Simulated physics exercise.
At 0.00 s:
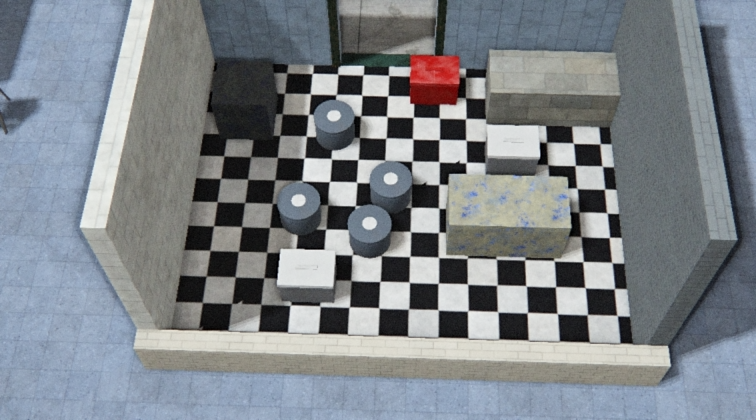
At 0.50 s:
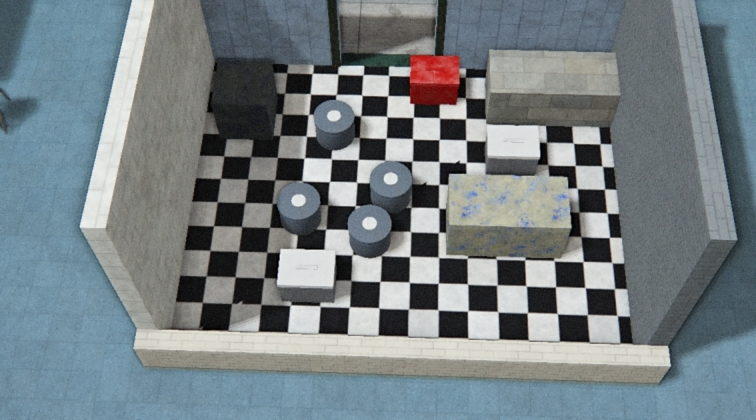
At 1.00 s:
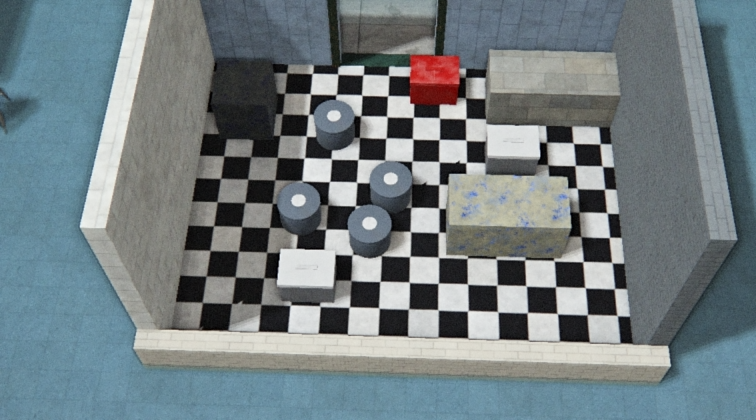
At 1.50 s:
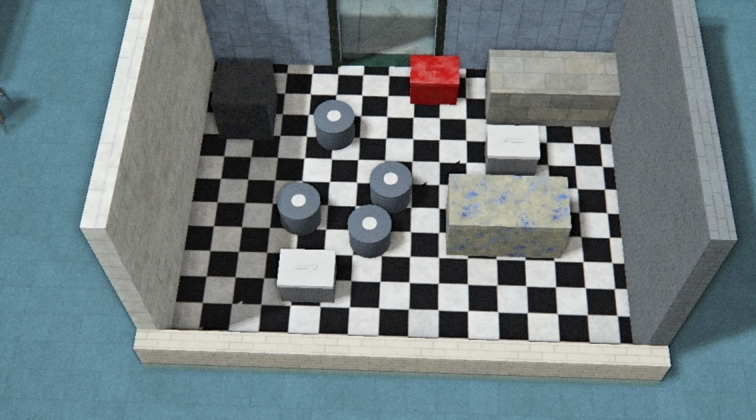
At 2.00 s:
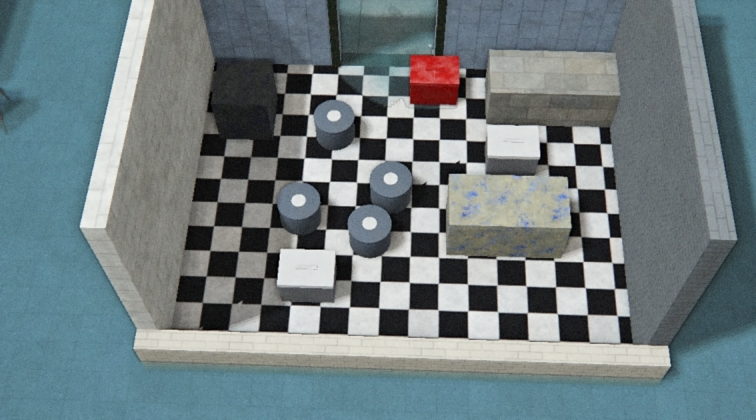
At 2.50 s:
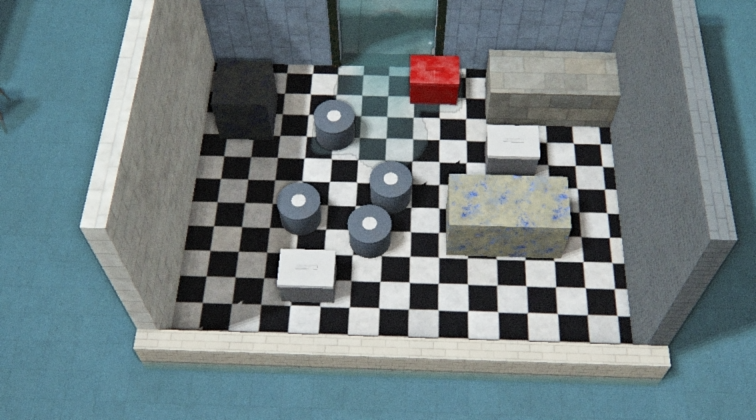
Water surrounds a small shop and spreads in through the doorway while the objects stay still.
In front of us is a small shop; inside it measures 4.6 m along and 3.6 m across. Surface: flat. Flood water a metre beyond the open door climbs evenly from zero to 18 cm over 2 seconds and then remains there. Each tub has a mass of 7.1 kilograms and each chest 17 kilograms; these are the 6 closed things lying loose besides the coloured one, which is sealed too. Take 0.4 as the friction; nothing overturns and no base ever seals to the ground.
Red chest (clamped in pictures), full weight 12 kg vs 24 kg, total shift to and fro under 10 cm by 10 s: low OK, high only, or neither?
Neither.
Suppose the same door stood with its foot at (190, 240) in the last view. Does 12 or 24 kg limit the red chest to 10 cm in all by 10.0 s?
Result: Heavier option only.
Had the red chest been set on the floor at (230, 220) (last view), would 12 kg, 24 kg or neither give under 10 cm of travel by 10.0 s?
Here only the heavier suffices.
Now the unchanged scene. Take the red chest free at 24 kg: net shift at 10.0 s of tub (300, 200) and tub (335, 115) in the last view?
150 cm, 250 cm.
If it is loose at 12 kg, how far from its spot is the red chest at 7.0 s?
Around 60 centimetres out of place.
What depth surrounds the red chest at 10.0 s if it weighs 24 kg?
Something like 6 centimetres.
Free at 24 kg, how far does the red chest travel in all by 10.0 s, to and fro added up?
The distance adds up to about 40 cm.
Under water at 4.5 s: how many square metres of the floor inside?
Wet: Near 9.5 m2.
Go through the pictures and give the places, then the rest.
In the first frame, the red chest at (435, 69), on the bottom; 0.0 m2 under water; 0 of 7 have shifted.
In the second frame, the red chest at (435, 69) rests on the ground; 0.0 m2 under water; 0 of 7 have shifted.
In the third frame, the red chest at (435, 69), on the bottom; 0.0 m2 under water; 0 of 7 have shifted.
In the fourth frame, the red chest at (435, 69), on the bottom; water covers 0.0 m2; 0 of 7 have shifted.
In the fifth frame, the red chest at (435, 69) rests on the ground; 0.4 m2 under water; 0 of 7 have shifted.
In the sixth frame, the red chest at (435, 69), on the bottom; water covers 1.2 m2; 0 of 7 have shifted.
After 3.5 s the red chest would be 51 cm from its start with 12 kg and 17 cm from its start with 24 kg; 5 cm of water round it then.
After 4.5 s the red chest would be 62 cm from its start with 12 kg and 33 cm from its start with 24 kg; 4 cm of water round it then.
After 7.0 s the red chest would be 62 cm from its start with 12 kg and 33 cm from its start with 24 kg; 5 cm of water round it then.
After 10.0 s the red chest would be 62 cm from its start with 12 kg and 35 cm from its start with 24 kg; 6 cm of water round it then.
